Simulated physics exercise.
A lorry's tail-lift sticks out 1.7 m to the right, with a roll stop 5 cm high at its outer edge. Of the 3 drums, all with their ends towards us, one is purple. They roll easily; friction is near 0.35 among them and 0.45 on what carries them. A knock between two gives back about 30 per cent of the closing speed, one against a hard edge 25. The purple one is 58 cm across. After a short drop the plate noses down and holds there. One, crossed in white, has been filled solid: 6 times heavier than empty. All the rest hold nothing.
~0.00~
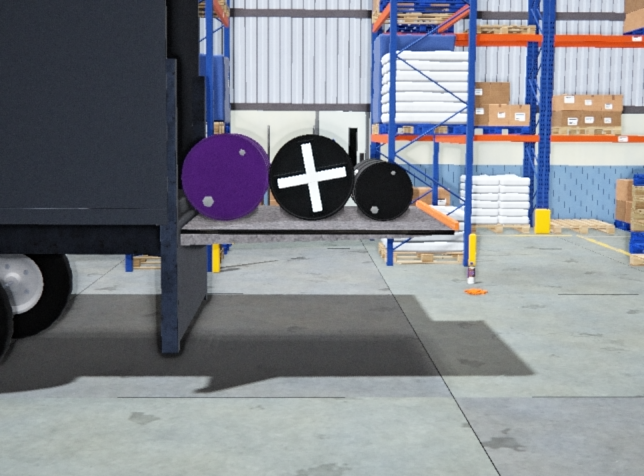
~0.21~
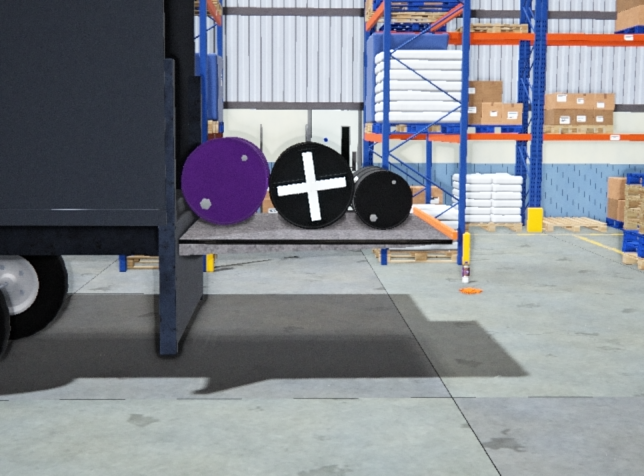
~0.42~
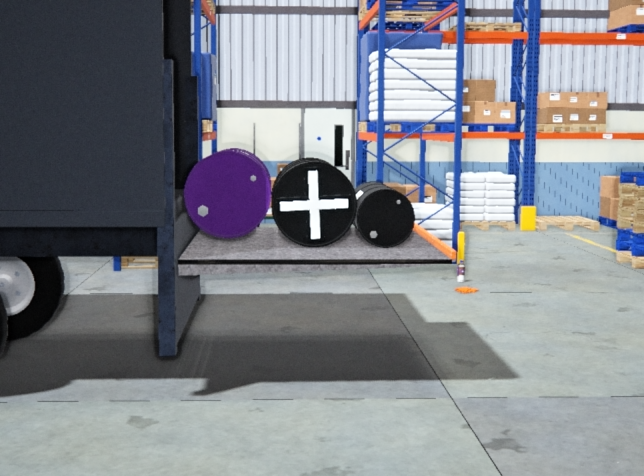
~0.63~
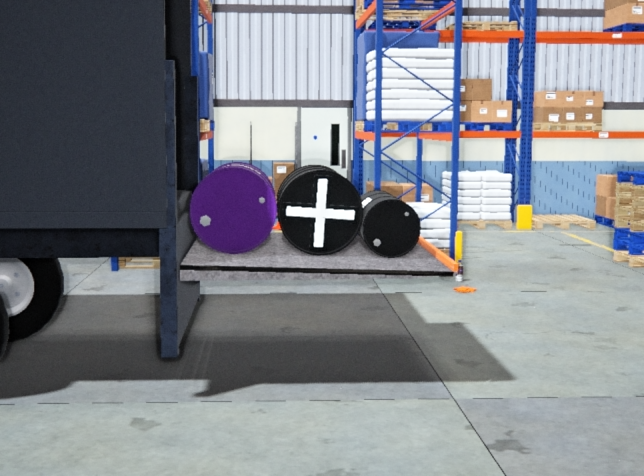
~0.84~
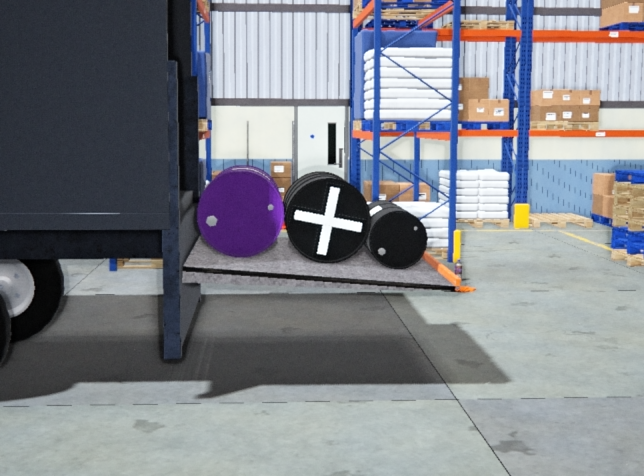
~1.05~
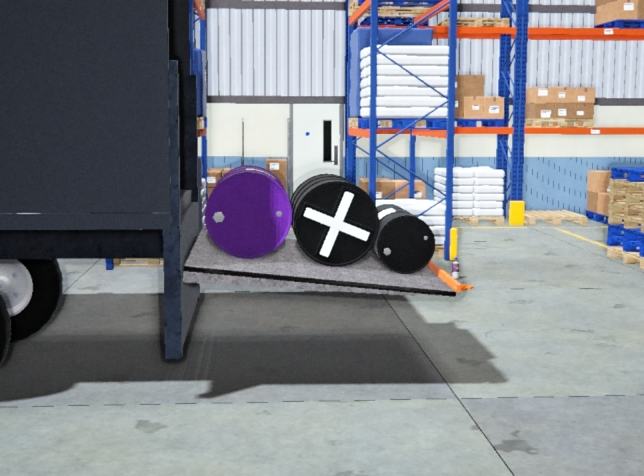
A lorry's tail-lift lowers slightly, then tilts down to the right as three drums roll slightly right.
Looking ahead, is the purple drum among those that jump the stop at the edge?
The purple drum remains on the lift.
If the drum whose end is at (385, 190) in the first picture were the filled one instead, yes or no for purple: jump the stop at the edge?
In that case purple no.
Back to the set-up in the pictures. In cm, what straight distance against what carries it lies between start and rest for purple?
Purple 30.
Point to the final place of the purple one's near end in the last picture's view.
Near (274, 218).
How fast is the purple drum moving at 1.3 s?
Near 0.4 m/s.
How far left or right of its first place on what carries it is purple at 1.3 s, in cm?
Purple 20 right.
After 1.3 s, purple is on the plate, 125 cm from the stop, rolling right; 0 over the stop so far.
After 1.4 s, purple is on the plate, 120 cm from the stop, rolling right; 0 over the stop so far.
After 1.6 s, purple is on the plate, 115 cm from the stop; 0 over the stop so far.
At rest (1.8 s), purple is on the plate, 115 cm from the stop; 0 over the stop so far.
